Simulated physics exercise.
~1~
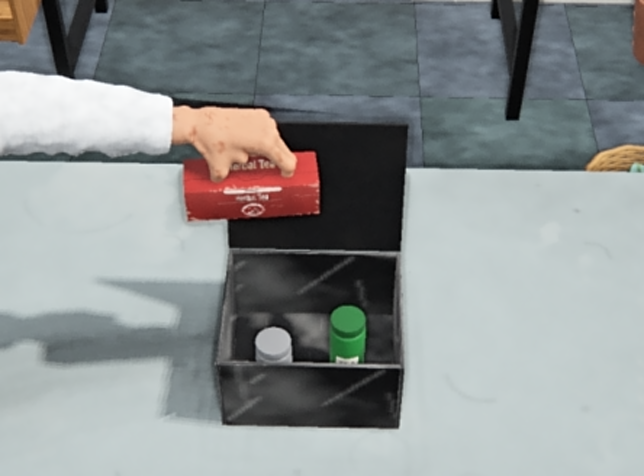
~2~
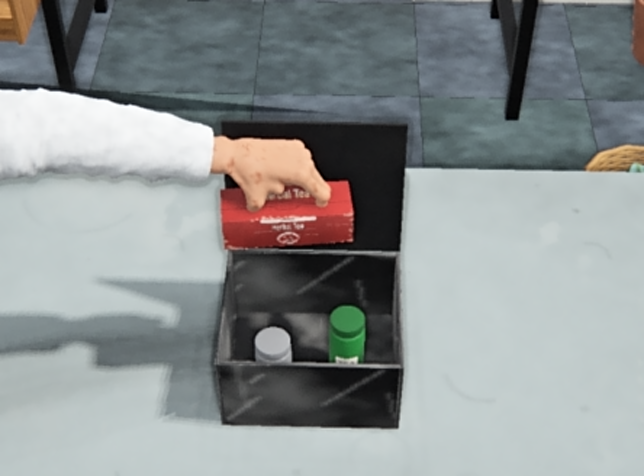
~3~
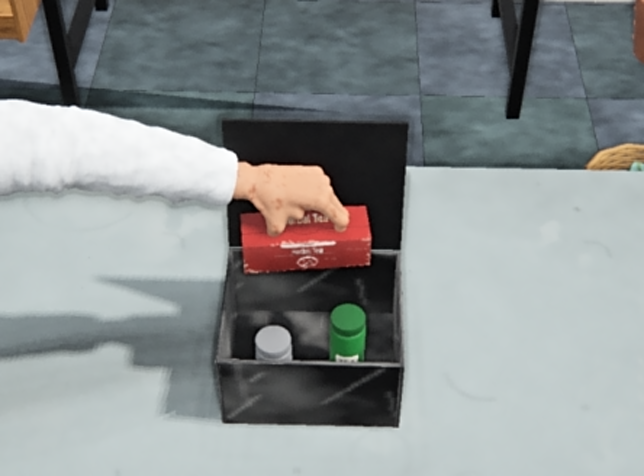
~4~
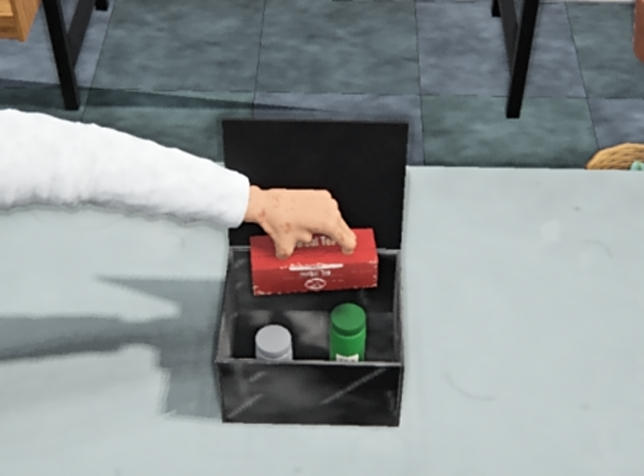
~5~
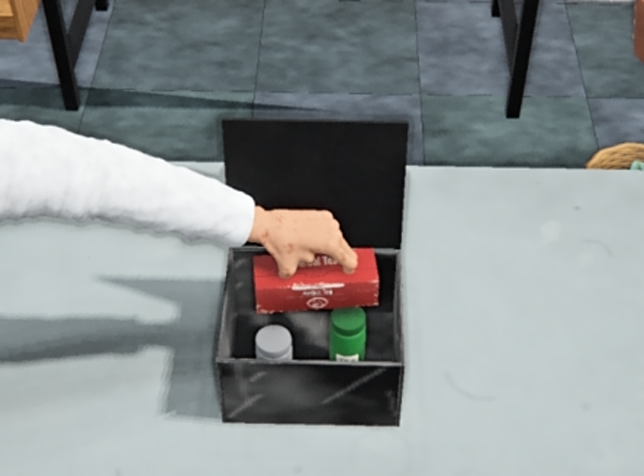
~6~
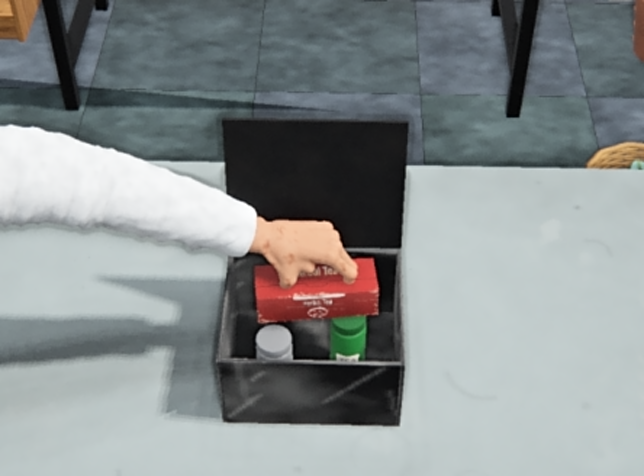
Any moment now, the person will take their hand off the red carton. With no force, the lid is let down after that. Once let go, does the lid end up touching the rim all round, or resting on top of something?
The lid ends up touching the rim all round.
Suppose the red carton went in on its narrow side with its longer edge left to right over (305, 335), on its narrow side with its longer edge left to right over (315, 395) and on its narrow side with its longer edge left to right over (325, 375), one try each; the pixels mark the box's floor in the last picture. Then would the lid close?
The lid goes all the way down the first time, stays partly open the second time and stays partly open the third time.
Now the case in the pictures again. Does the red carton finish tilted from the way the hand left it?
After all that, it finishes out of line.
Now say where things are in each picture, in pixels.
The first picture shows coming down; red carton (252, 187).
The second picture shows coming down; red carton (287, 215).
The third picture shows coming down; red carton (305, 239).
The fourth picture shows coming down; red carton (313, 262).
The fifth picture shows coming down; red carton (316, 281).
The sixth picture shows in place under the hand; red carton (316, 290).
Then, 1.10 s past the last view, lid starting down; red carton on its side near (312, 322).
Then, 1.80 s past the last view, lid 43° above the rim; red carton on its side near (312, 322).
Finally, lid shut; down or leaning hard in the box, red carton; the other 2 still in place. Final places as the last picture's camera would see them, red carton near (312, 322).
